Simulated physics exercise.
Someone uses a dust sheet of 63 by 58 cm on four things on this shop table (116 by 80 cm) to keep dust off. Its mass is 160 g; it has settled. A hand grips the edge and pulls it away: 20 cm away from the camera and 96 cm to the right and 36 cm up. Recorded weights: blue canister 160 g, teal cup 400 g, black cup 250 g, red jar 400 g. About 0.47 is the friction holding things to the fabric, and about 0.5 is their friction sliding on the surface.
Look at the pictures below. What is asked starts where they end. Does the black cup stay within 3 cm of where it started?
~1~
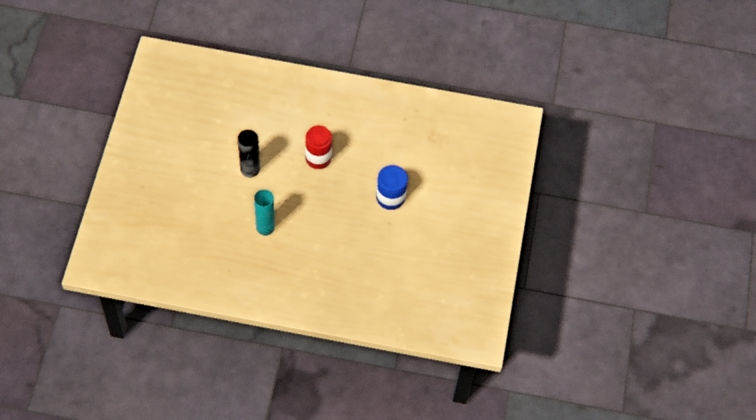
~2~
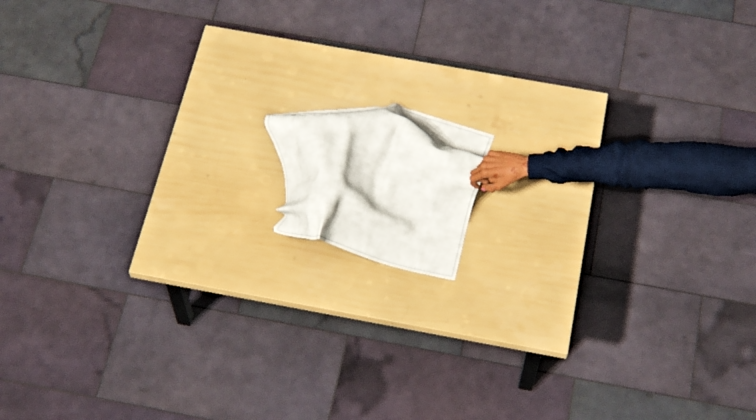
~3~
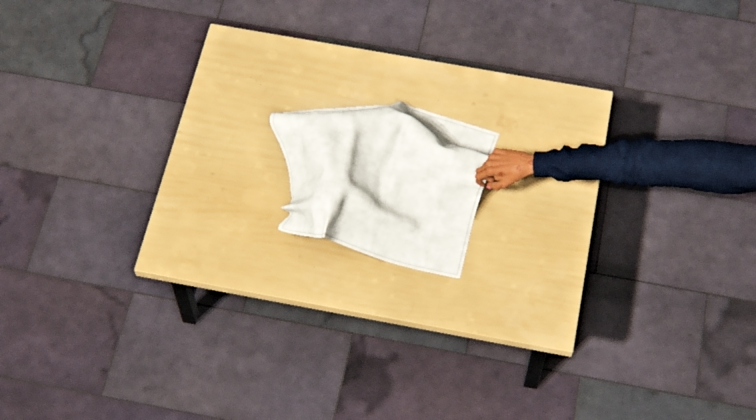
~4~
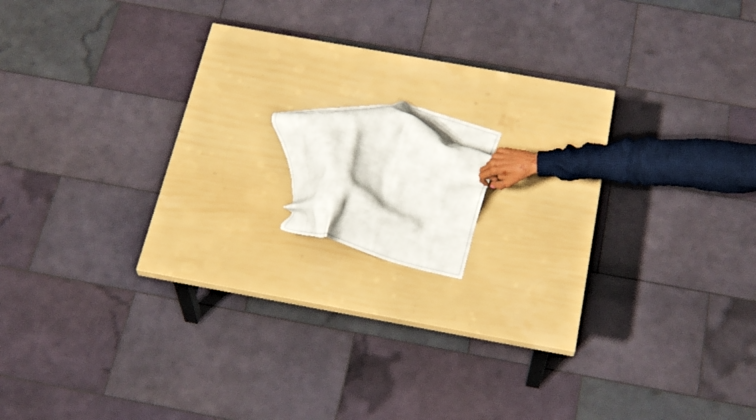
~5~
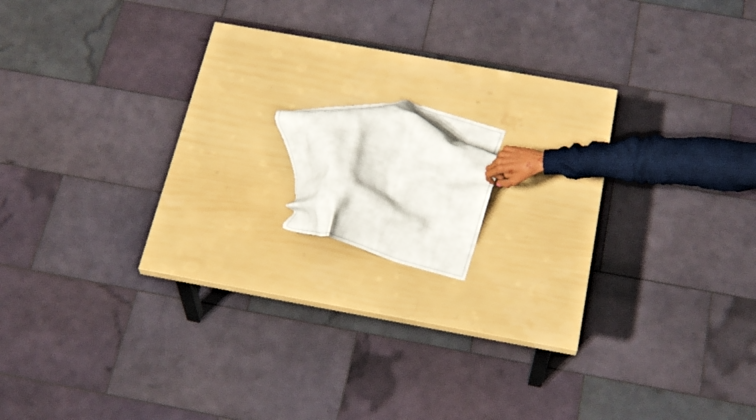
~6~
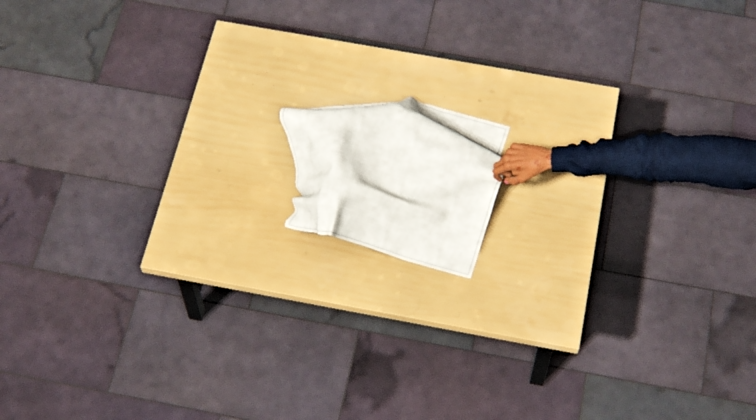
Yes.
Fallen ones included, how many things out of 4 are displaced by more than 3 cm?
The count is 0.
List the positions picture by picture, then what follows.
The first frame shows red jar (319, 135), 13 cm tall; blue canister (393, 177), 11 cm tall; black cup (248, 138), 16 cm tall; teal cup (264, 198), 16 cm tall.
The second frame shows dust sheet corners (274, 231) (274, 115) (494, 136) (454, 280); grip (479, 187).
The third frame shows dust sheet corners (279, 229) (279, 113); grip (484, 185).
The fourth frame shows dust sheet corners (281, 229) (281, 113); grip (488, 184).
The fifth frame shows dust sheet corners (284, 228) (284, 112); grip (494, 182).
The sixth frame shows dust sheet corners (285, 226) (289, 111) (510, 128) (470, 278); grip (502, 180).
Next, middle of the dust sheet at (469, 158); nothing else has moved.
Then, middle of the dust sheet at (601, 164); nothing else has moved.
After that, middle of the dust sheet at (745, 165); nothing else has moved.
Later, middle of the dust sheet at a place out of view; nothing else has moved.
At the end, middle of the dust sheet at a place out of view; black cup 0 cm off its start at (323, 121).
